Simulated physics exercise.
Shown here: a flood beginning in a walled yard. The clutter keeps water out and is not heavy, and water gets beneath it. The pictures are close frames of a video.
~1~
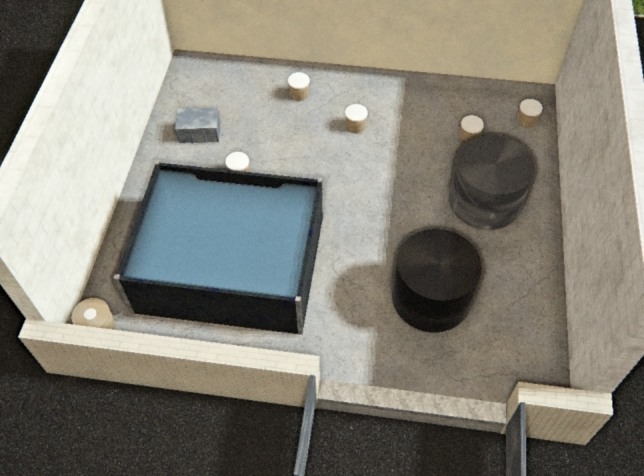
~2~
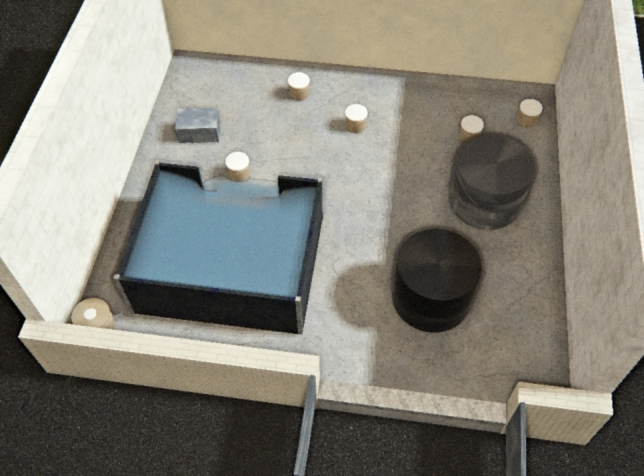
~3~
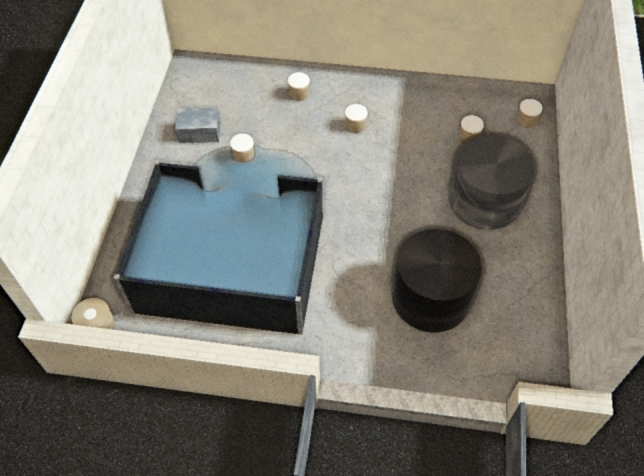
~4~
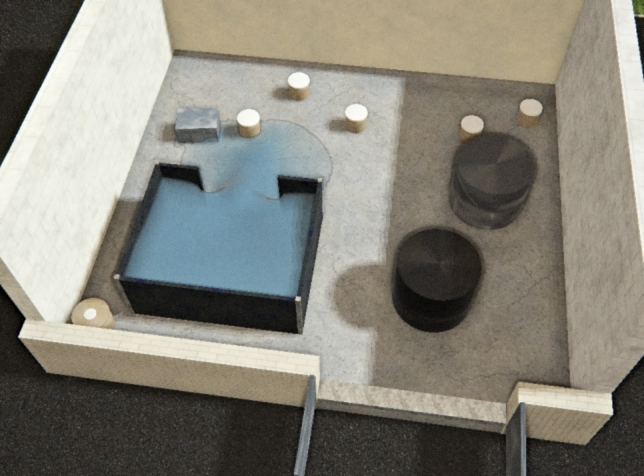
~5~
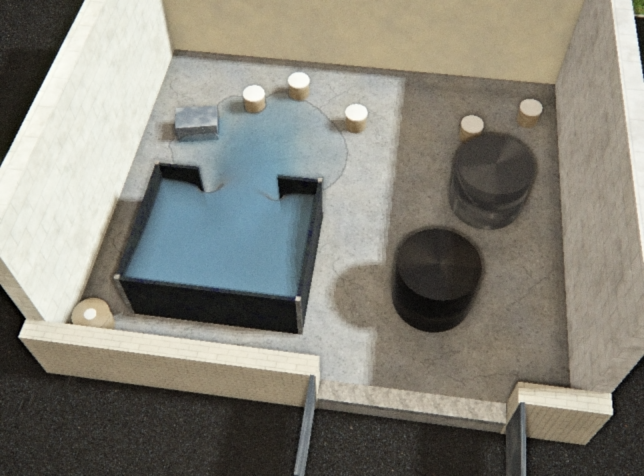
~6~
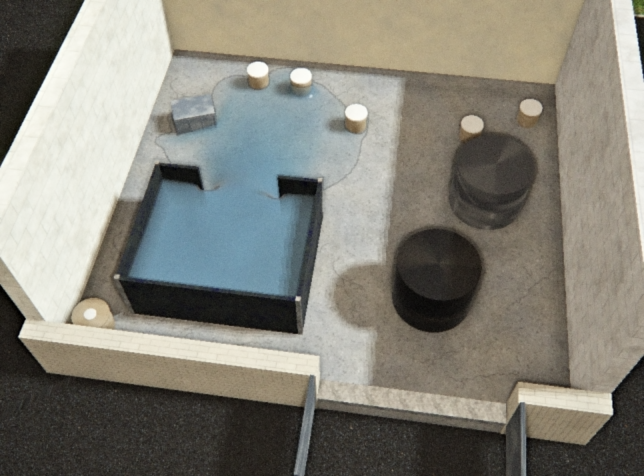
Blue water pours through a widening gap in the back of a dark-walled tank at the left of a pale walled yard, seen from above by a still camera. Small tan pails and a grey crate stand behind the tank, with two dark round drums at right. The nearest pail slides back toward the rear wall as the water fans out, then the crate shifts slightly while the drums stay still.
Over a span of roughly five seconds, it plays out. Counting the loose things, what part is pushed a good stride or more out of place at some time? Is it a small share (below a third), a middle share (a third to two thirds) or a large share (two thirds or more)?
A large share, two thirds or more.
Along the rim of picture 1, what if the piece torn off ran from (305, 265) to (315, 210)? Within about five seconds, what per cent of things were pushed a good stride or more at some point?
Near 10 in a hundred.
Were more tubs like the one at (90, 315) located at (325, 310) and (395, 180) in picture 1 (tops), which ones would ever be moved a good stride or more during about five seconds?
Result by item: Stays where it is / stays where it is.
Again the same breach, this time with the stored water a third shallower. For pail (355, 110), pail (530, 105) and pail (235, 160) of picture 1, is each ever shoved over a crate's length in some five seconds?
Order as given: Displaced that much; displaced that much; displaced that much.
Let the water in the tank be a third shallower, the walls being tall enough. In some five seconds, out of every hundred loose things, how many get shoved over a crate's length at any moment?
Close to 90 %.
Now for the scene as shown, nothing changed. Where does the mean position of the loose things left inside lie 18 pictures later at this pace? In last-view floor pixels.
On the floor of the last picture, roughly (374, 150).
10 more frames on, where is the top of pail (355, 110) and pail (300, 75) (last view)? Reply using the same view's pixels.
Expect them at roughly (510, 72) and roughly (374, 49).
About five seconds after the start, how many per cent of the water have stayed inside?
Near 100 per cent.
A moment on, 3 of 7 are well off their spots; 2 afloat.
Next, 4 of 7 are well off their spots; 4 afloat.
Later, 4 of 7 are well off their spots; 5 afloat.
In the end, 5 of 7 are well off their spots, and 6 have been at some point; 5 afloat.
